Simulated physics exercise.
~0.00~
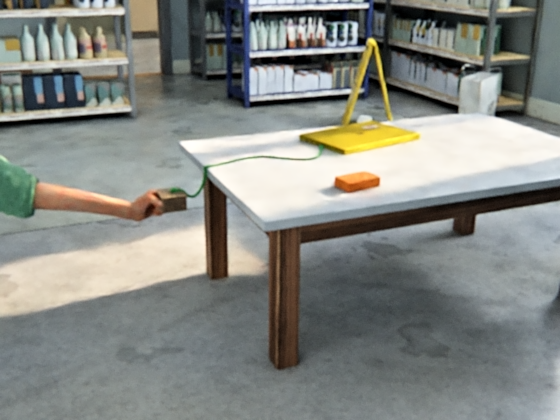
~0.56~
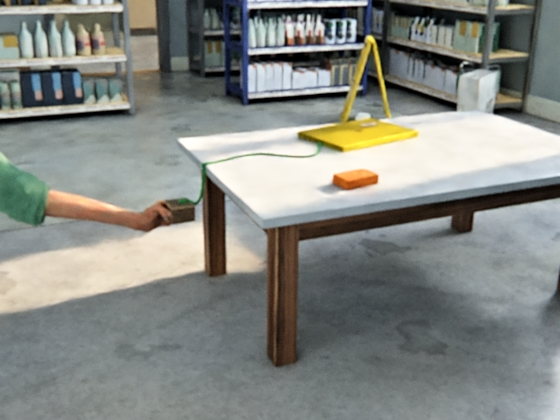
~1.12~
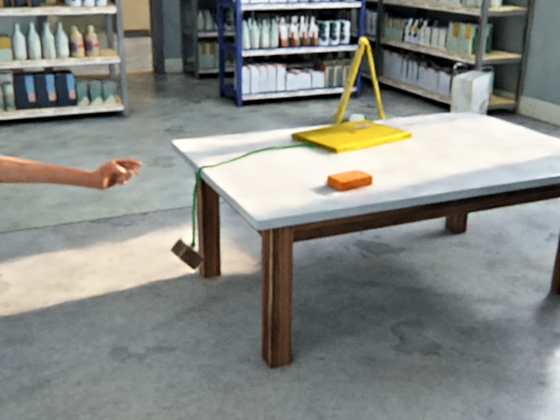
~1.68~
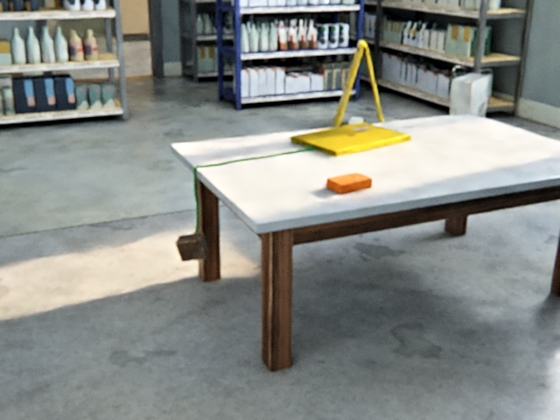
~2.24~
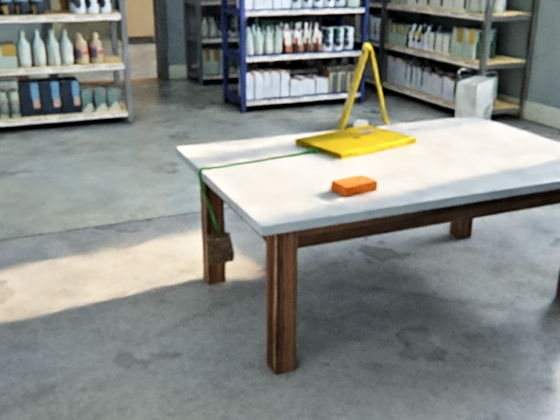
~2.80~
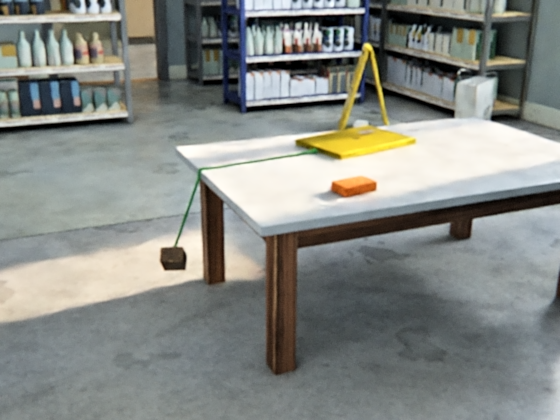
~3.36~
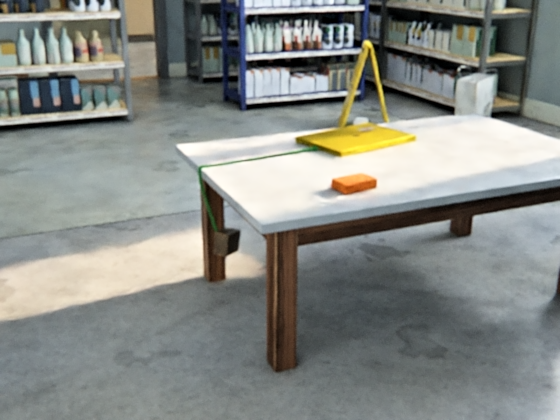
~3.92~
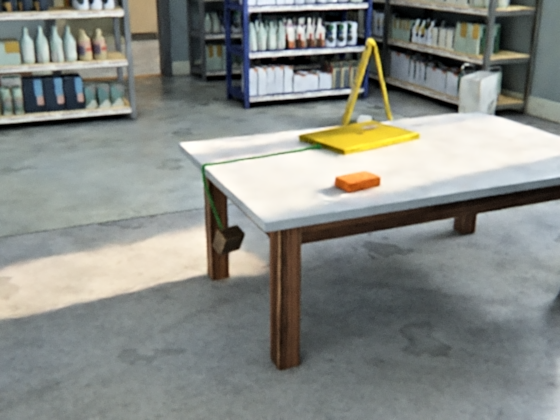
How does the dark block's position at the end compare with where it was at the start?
At the start it was held in a hand just beyond the left end of the table. By the end it was lower and farther right, hanging from the cord beside a table leg, below the tabletop.
